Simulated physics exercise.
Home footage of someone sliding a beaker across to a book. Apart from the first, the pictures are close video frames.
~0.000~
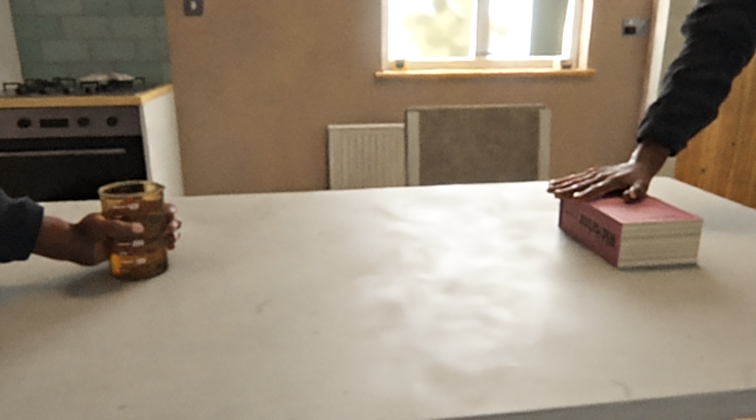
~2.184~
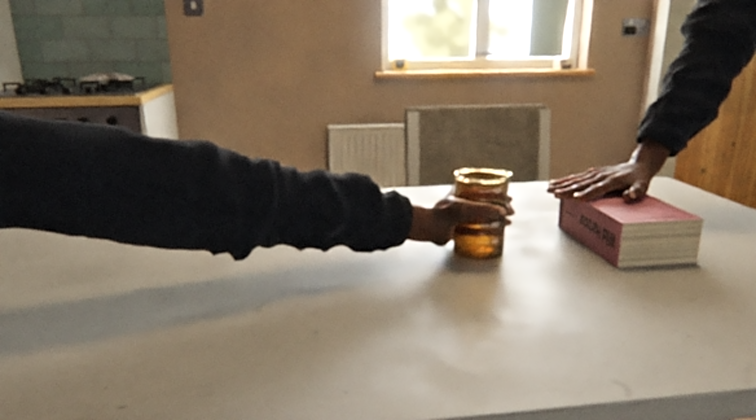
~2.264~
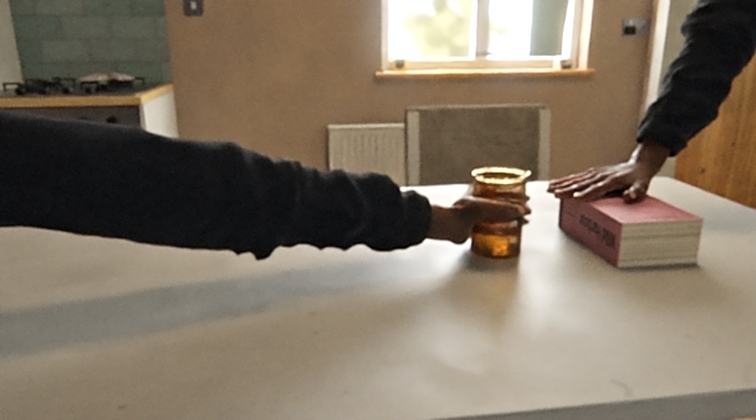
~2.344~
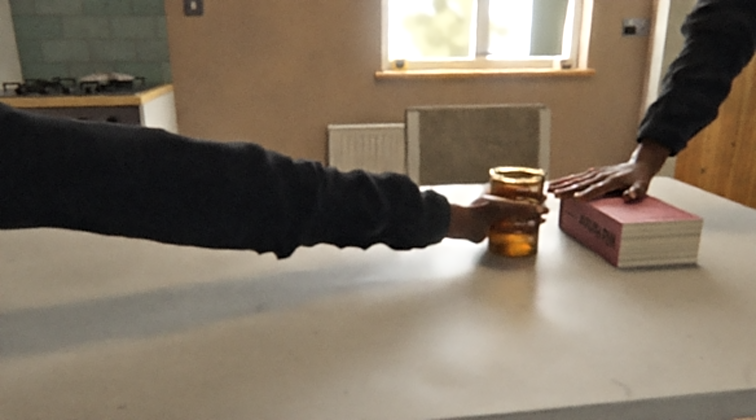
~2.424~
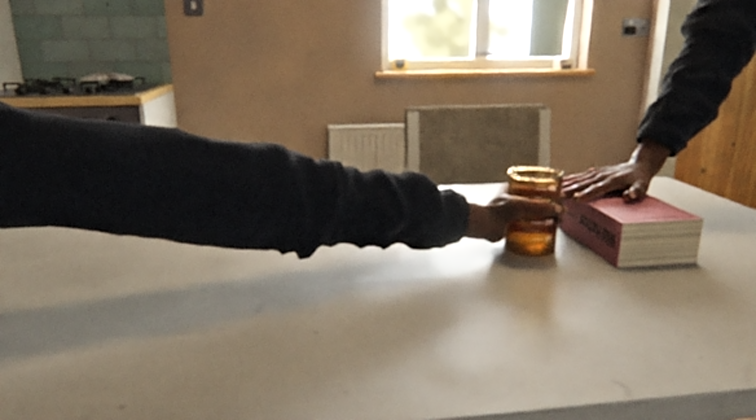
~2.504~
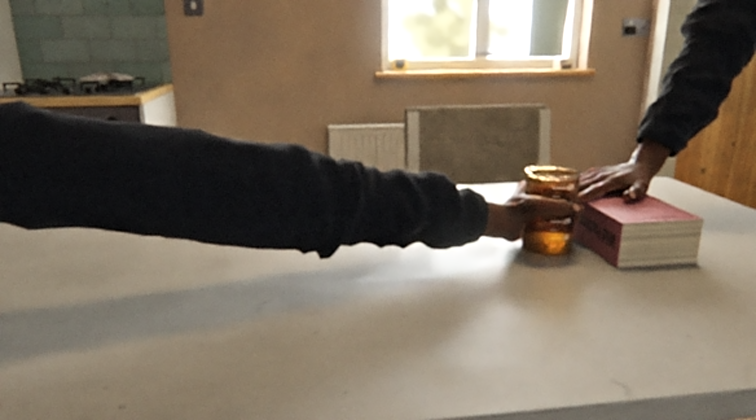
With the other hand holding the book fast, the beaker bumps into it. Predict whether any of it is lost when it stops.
I expect the outside will stay clean.
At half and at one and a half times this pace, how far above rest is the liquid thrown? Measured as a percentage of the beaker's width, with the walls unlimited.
It climbs to 15 per cent first and to 50 per cent second.
Around 2.6 s, the beaker meets the book.
Around 2.6 s, the apple juice surges up the wall; the wave climbs under half way to the rim.
Around 4.1 s, the beaker stands at the book; none is lost.
